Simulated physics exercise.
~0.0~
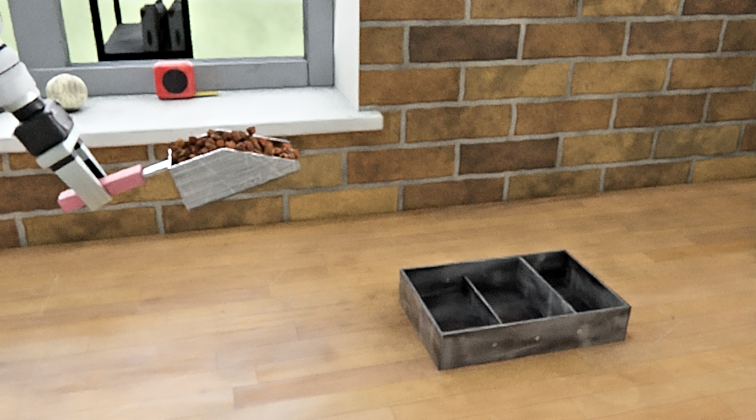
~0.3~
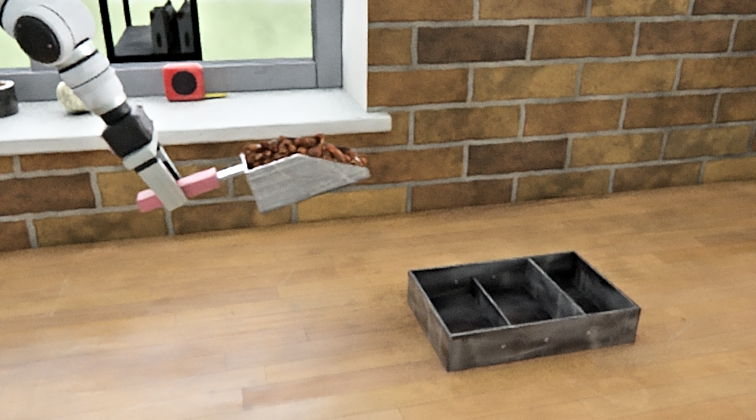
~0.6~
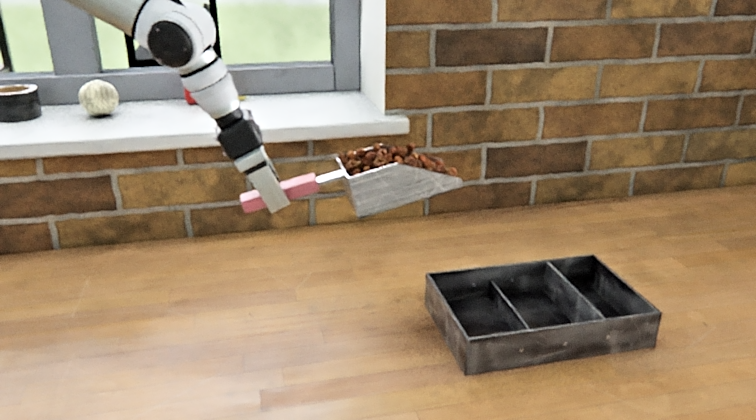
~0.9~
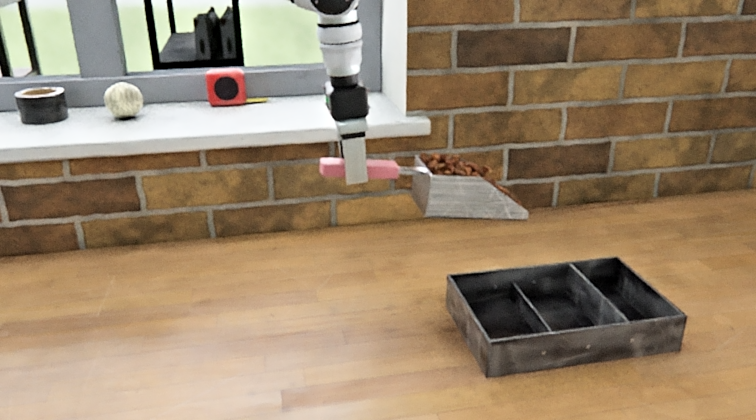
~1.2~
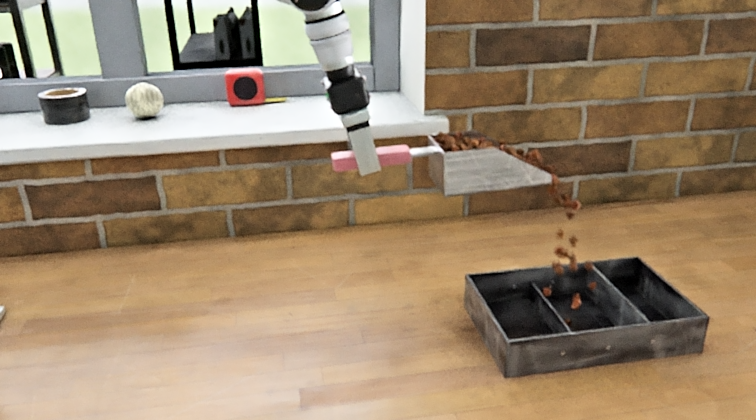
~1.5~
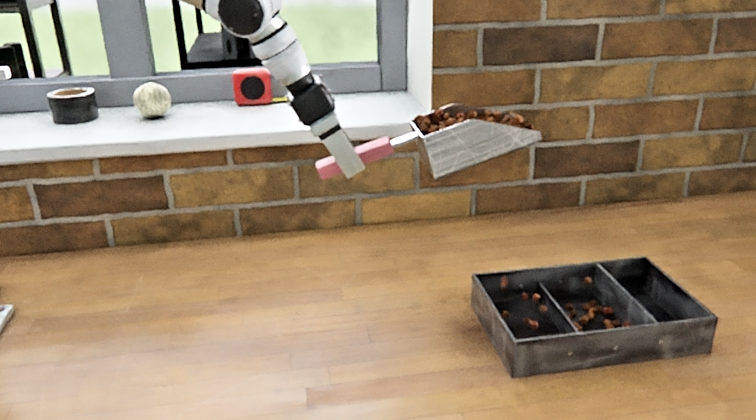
On a wooden tabletop beside a brick wall and a window, a robot arm holds a pink-handled metal scoop heaped with reddish-brown pellets, while a dark, divided open box stands to the right. The arm carries the scoop rightward toward the box, keeping its load. Near the box the scoop tips forward, and a thin stream of pellets spills over its lip into the compartments. The arm then draws the scoop up and slightly back to the left, tilting it backward, and the flow stops. Some pellets lie scattered in the middle and left compartments, while most remain in the scoop.
